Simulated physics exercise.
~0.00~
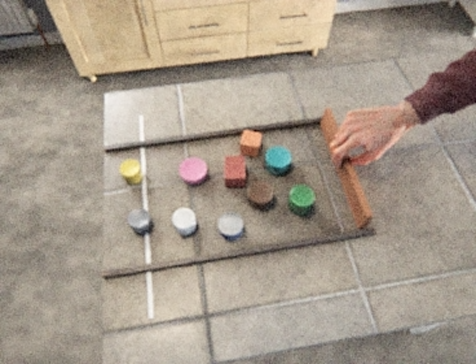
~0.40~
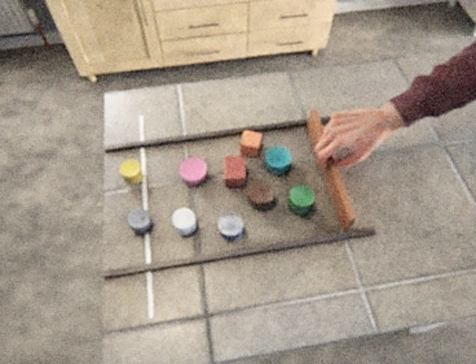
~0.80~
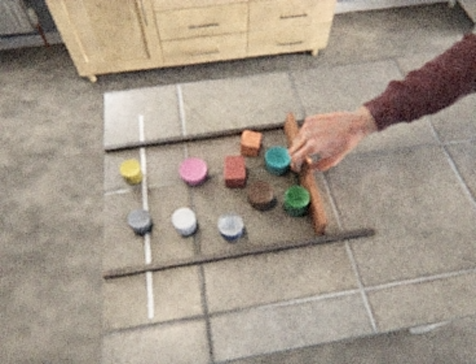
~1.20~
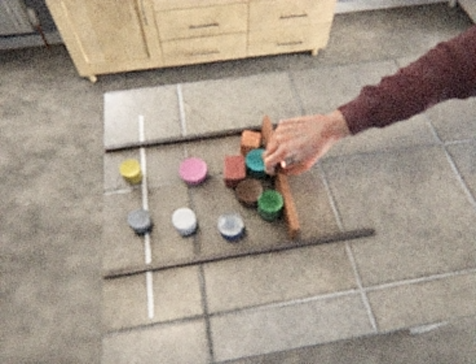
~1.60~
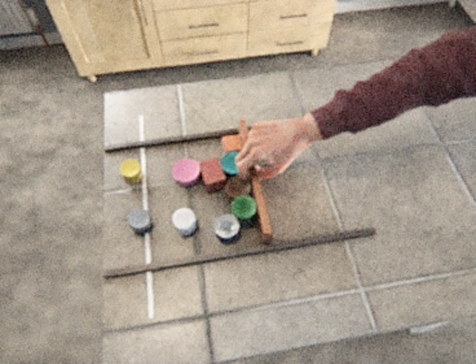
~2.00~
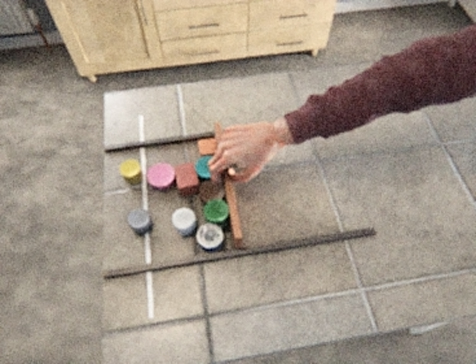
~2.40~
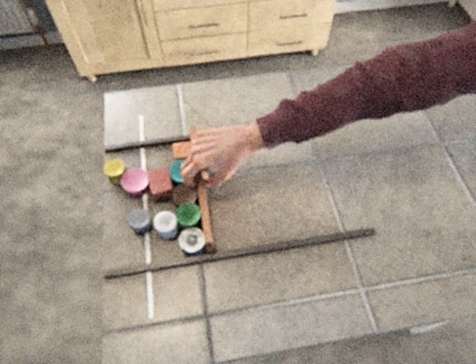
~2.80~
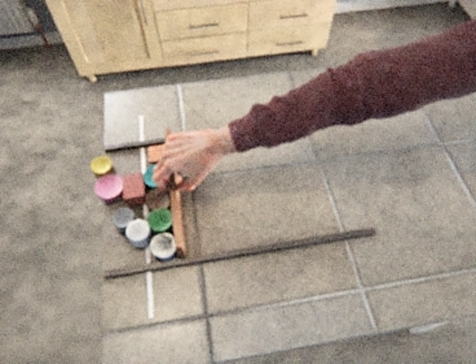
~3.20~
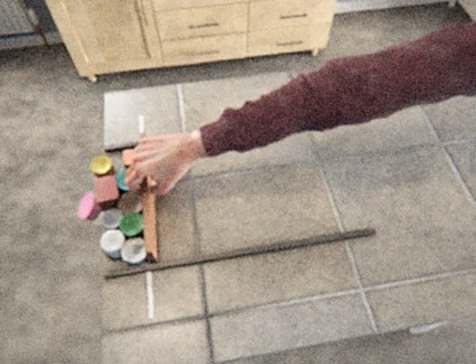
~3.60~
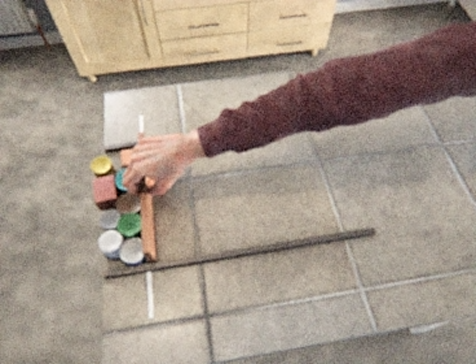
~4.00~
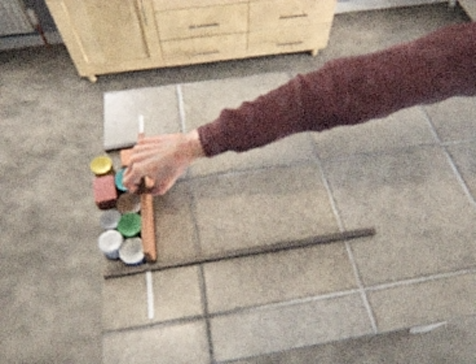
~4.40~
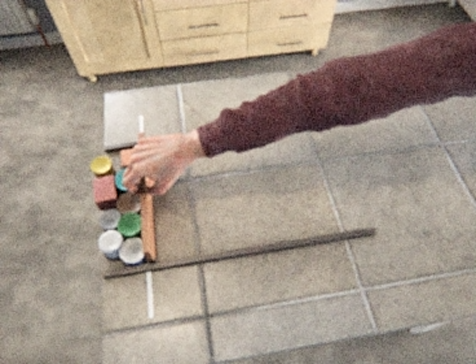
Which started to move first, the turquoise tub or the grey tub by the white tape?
The turquoise tub started to move first. The grey tub stayed where it was until the board had pushed the bunch much further left.
